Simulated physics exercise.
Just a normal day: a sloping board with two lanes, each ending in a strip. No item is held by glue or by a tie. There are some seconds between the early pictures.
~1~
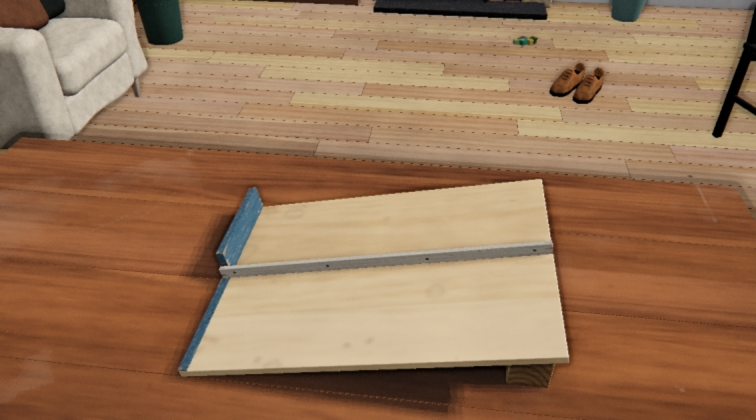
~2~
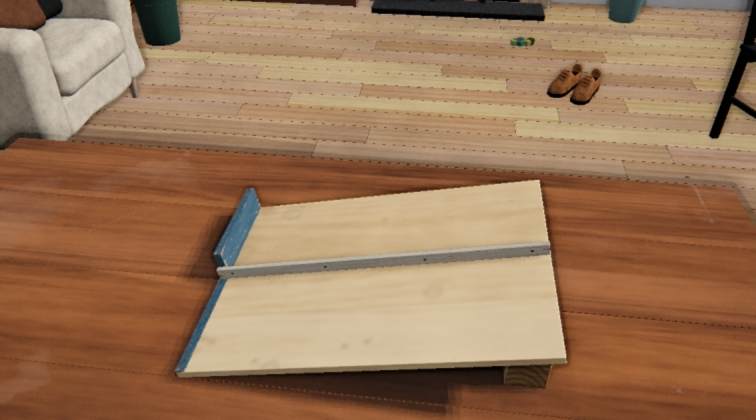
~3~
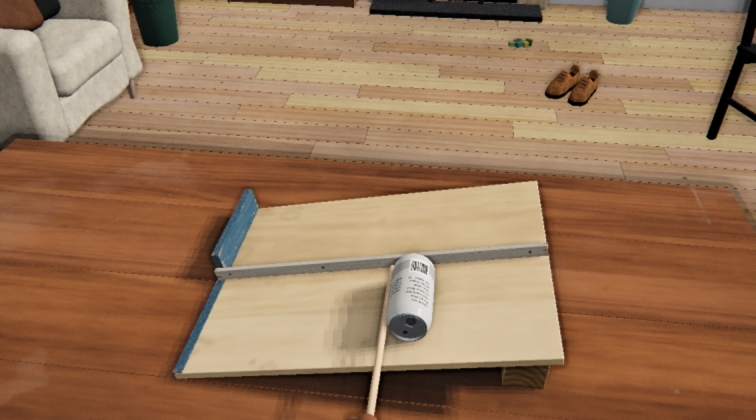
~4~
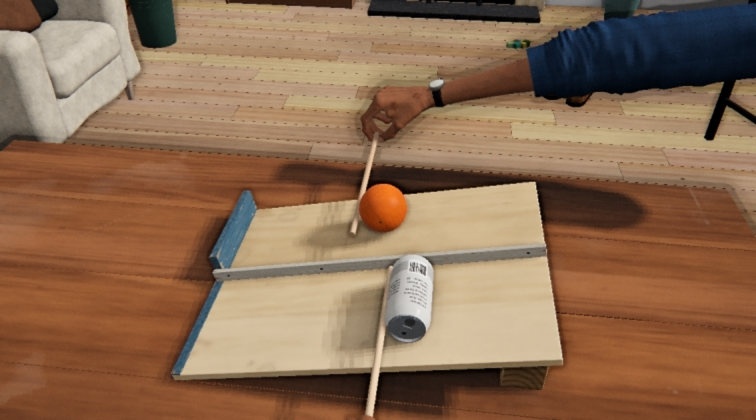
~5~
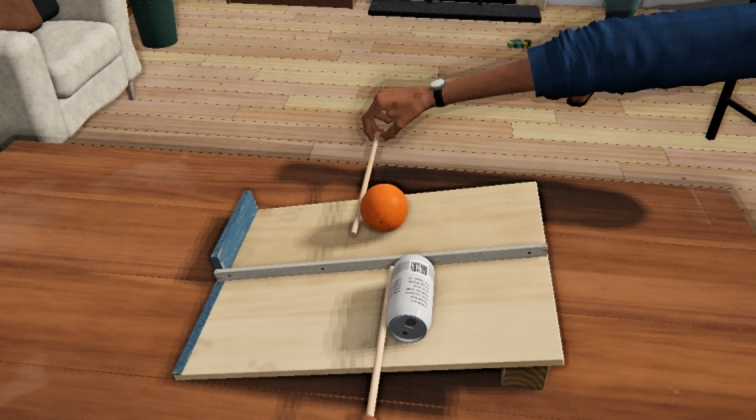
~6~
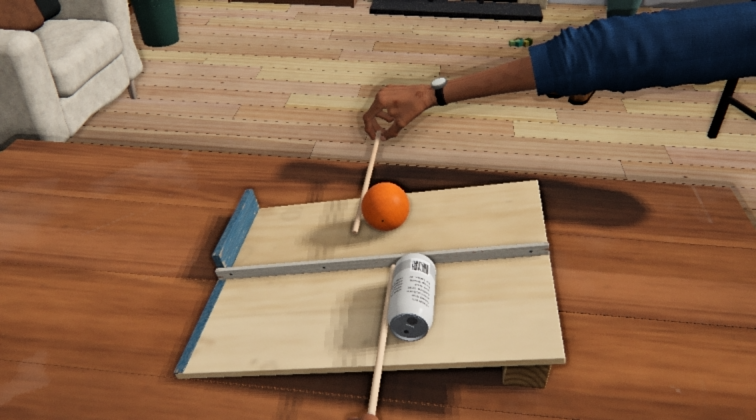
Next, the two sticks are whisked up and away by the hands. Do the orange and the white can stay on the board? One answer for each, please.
Orange stays put, white can falls off.
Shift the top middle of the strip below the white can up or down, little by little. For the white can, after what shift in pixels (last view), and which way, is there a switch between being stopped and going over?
Move it up by about 8 pixels.
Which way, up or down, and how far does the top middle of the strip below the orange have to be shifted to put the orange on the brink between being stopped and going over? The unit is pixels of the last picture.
A shift of 12 pixels, going down.
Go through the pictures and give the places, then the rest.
Board (376, 257), in the first frame.
Board (373, 258), in the second frame.
Board (371, 259), in the third frame.
Held back by the sticks; white can (410, 296); board (370, 260), in the fourth frame.
Held back by the sticks; orange (384, 208); board (371, 260), in the fifth frame.
Held back by the sticks; orange (385, 206); white can (413, 295); board (372, 259), in the sixth frame.
Then, 0.52 s on from there, orange rolling on the board near (294, 216); white can rolling on the board near (309, 302).
Then, 0.94 s on from there, orange rolling on the board near (260, 220); white can off the board near (100, 308).
Then, 1.34 s on from there, orange resting against the strip near (259, 220); white can off the board.
In the end, the orange gets caught, near (259, 220); the white can runs past the strip.
